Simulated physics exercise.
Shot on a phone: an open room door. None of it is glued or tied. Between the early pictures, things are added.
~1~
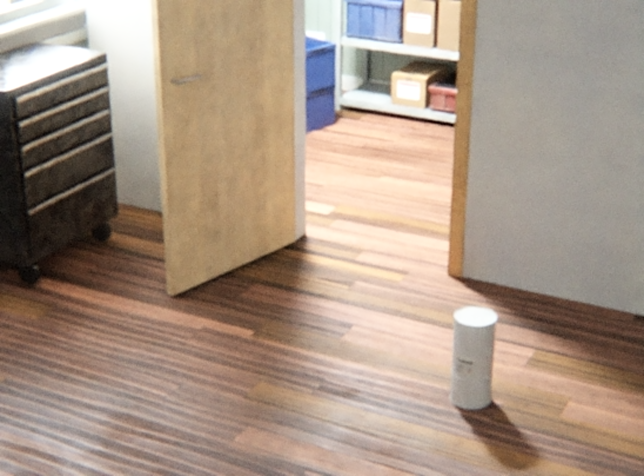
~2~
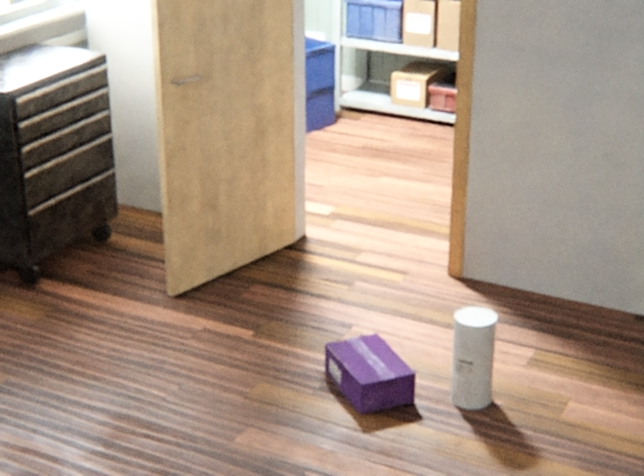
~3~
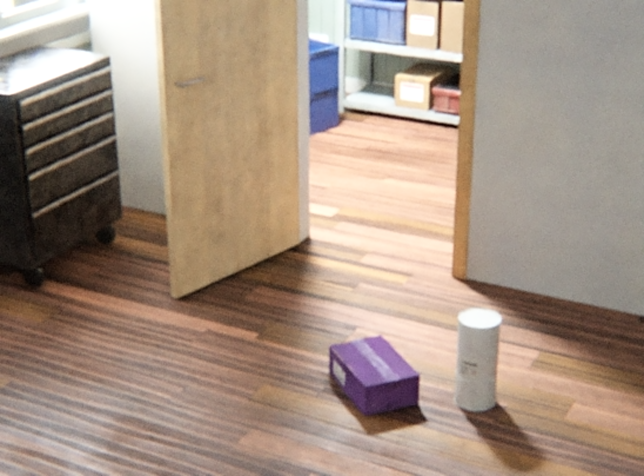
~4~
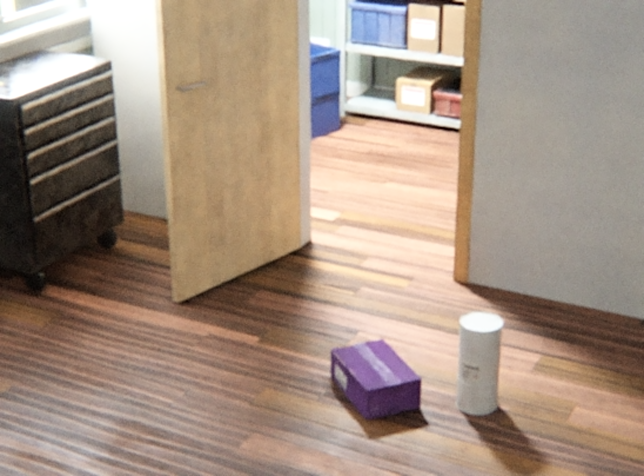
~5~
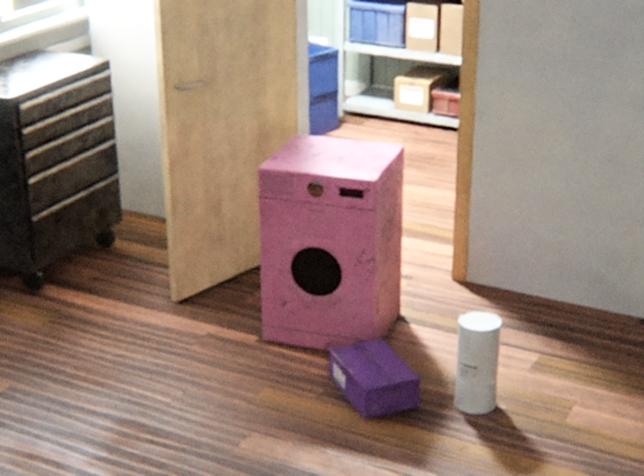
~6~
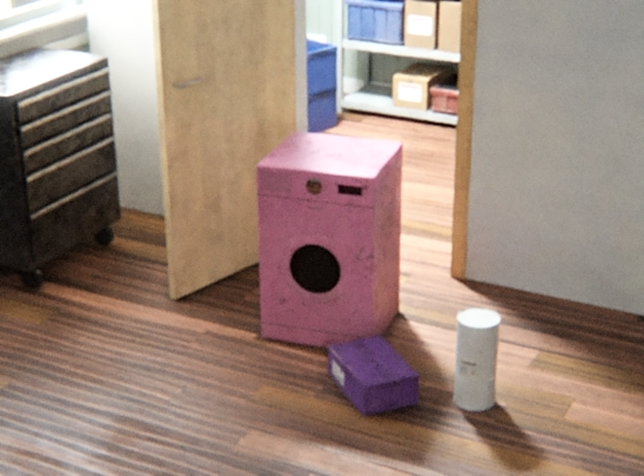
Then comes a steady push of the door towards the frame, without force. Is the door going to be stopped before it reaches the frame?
Yes, the door is going to stay partly open.
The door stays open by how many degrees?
About 70°.
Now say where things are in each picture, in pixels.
In the first frame, door wide open and still; white canister (473, 358).
In the second frame, door wide open and still; white canister (473, 358); purple parcel (369, 372).
In the third frame, door wide open and still; white canister (477, 360); purple parcel (373, 374).
In the fourth frame, door wide open and still; white canister (479, 363); purple parcel (375, 378).
In the fifth frame, door wide open and still; white canister (477, 362); purple parcel (373, 377).
In the sixth frame, door wide open and still; pink appliance (332, 241); white canister (476, 359).
Then, 0.50 s later than the last frame, door at 97°.
Then, 0.80 s later than the last frame, door at 86°.
Then, 1.10 s later than the last frame, door at 74°.
When it is over, door at 69°; all 3 as before. End places, in pixels of the last picture, pink appliance near (332, 241).
